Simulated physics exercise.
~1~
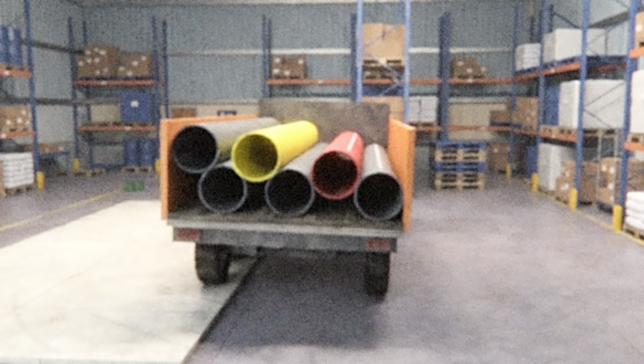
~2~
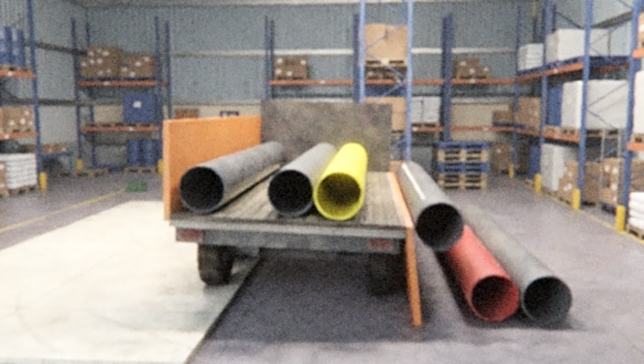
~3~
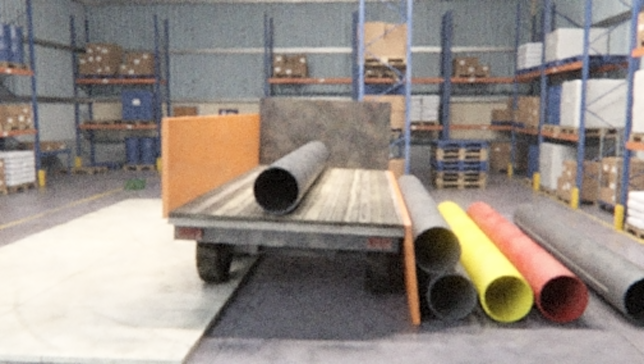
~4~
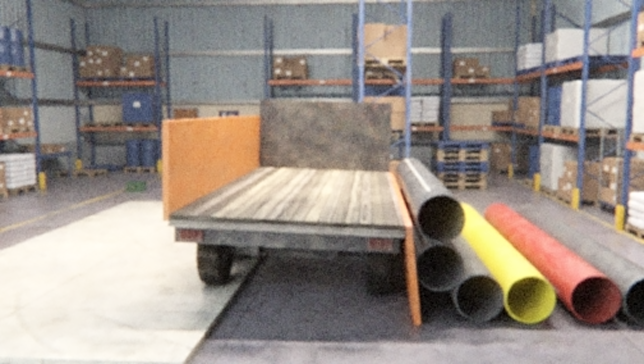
Plastic pipes rolling off the dropped right side of a parked trailer, red before yellow, until all lie on the warehouse floor.
